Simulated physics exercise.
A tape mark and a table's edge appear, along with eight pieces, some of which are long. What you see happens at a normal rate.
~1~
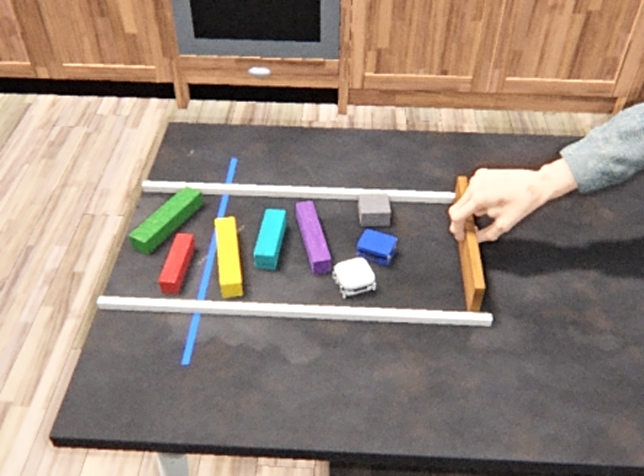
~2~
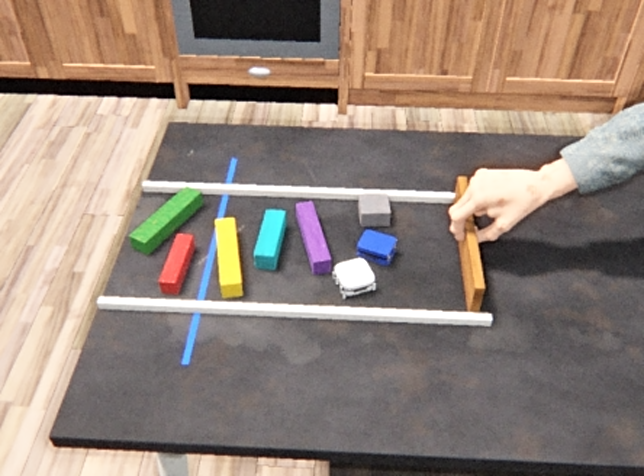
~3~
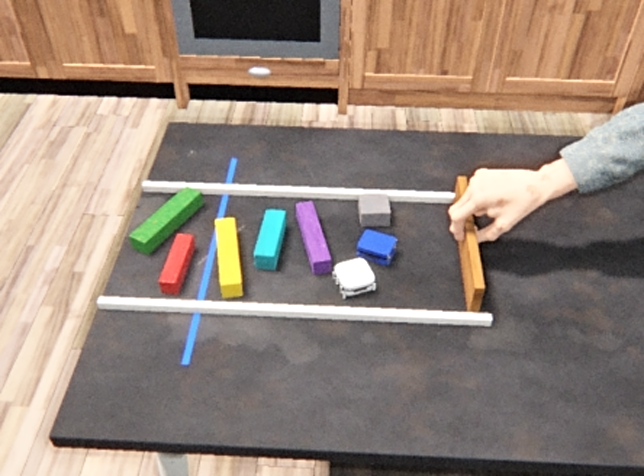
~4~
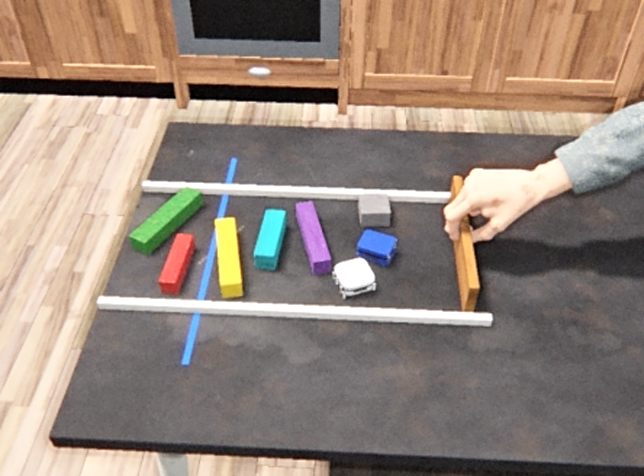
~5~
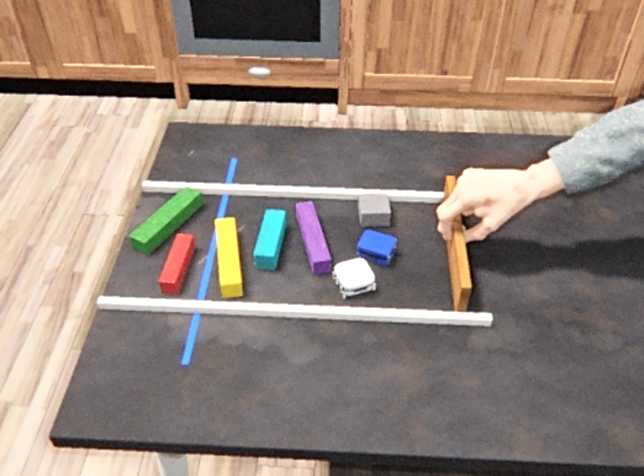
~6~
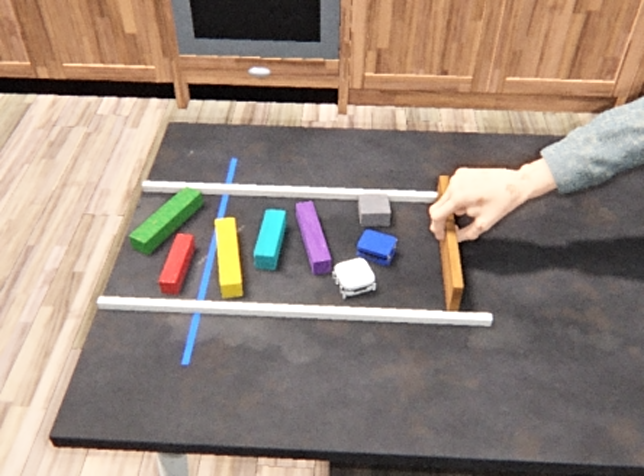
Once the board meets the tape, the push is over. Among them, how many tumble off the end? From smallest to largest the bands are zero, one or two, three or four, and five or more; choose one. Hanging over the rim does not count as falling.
The right band is one or two.
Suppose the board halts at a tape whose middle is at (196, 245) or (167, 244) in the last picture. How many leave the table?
That would be 3, then 4.
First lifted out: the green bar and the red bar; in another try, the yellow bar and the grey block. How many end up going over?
The count is 0 in the first case and 0 in the second.
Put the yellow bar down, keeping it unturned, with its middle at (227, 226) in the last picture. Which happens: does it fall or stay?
It does not fall.
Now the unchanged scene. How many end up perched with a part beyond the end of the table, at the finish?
You'd get 1.
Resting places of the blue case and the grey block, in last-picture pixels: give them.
Near (197, 245) and (208, 203).
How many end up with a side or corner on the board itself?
The count in contact is 3.
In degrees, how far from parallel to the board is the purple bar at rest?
About 0 degrees.
Soon after, none off yet; green bar at rest near (168, 219); red bar at rest near (178, 264); yellow bar at rest near (228, 256).
At rest, the number that fall off is one or two; fallen, red bar.
